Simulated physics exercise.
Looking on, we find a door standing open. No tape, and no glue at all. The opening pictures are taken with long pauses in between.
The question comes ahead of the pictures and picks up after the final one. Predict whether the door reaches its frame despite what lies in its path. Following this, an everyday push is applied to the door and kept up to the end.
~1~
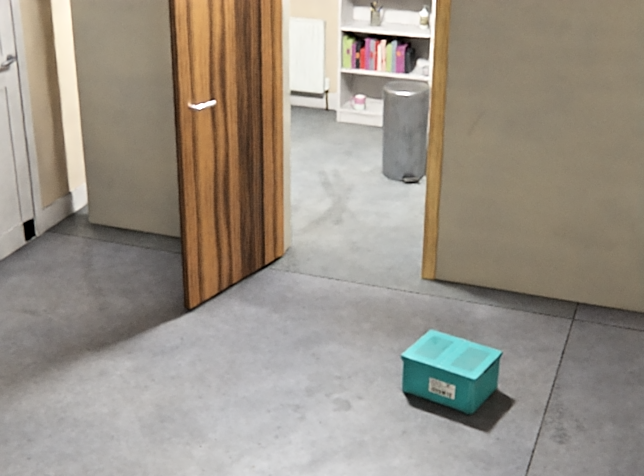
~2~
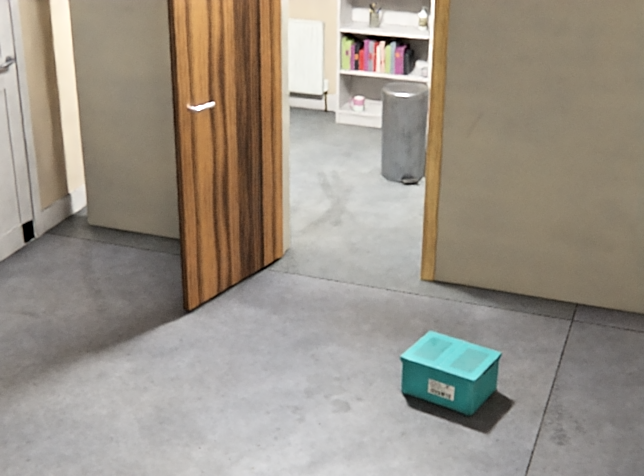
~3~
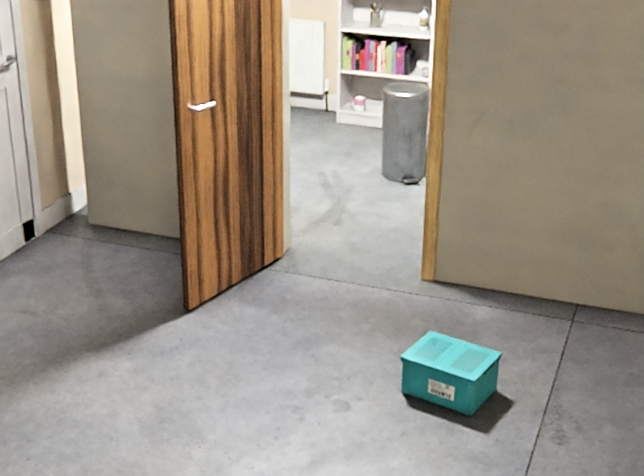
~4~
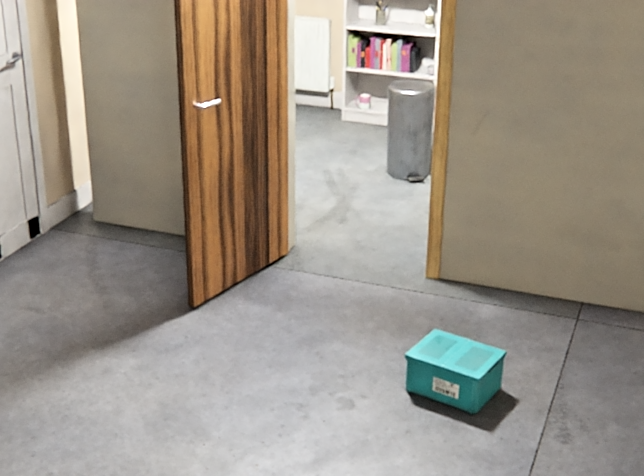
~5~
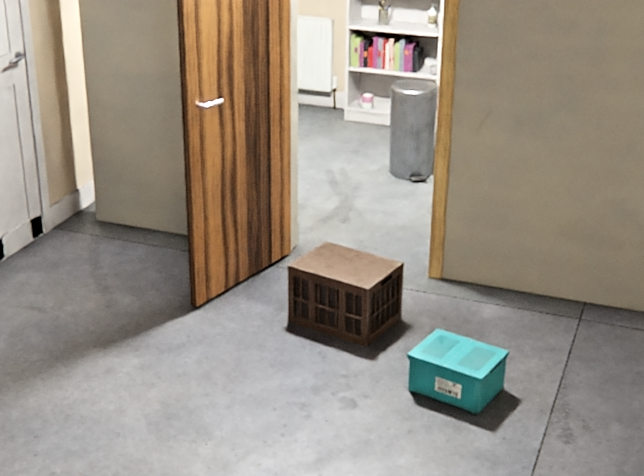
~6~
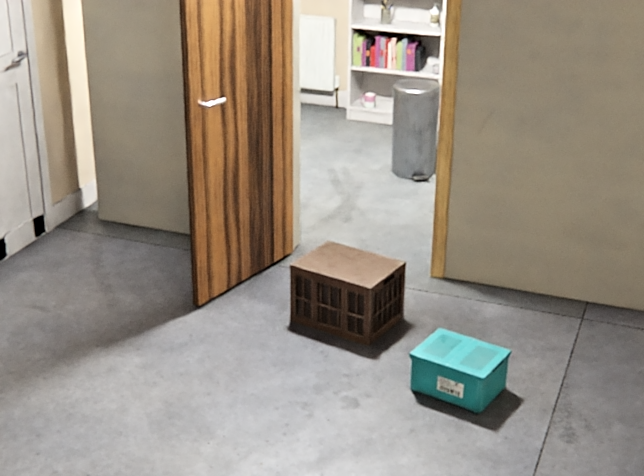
The door stops before the frame.
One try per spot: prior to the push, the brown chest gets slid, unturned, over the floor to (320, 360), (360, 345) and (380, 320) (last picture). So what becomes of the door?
On the first go it makes it all the way, then it makes it all the way, and last it doesn't make it all the way.
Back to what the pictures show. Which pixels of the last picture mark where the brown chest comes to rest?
The object finishes roughly at pixel (361, 291).
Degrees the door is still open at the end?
I'd say it stays open by roughly 65 degrees.
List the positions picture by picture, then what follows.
Door wide open and still; turquoise tote (451, 372), in the first frame.
Door wide open and still; turquoise tote (450, 373), in the second frame.
Door wide open and still; turquoise tote (450, 373), in the third frame.
Door wide open and still; turquoise tote (455, 371), in the fourth frame.
Door wide open and still; turquoise tote (457, 371), in the fifth frame.
Door wide open and still; brown chest (348, 291); turquoise tote (459, 370), in the sixth frame.
Then, 0.90 s later than the last frame, door at 87°.
Then, 1.40 s later than the last frame, door at 70°.
When it is over, door at 65°; both as before. End places, in pixels of the last picture, brown chest near (361, 291).
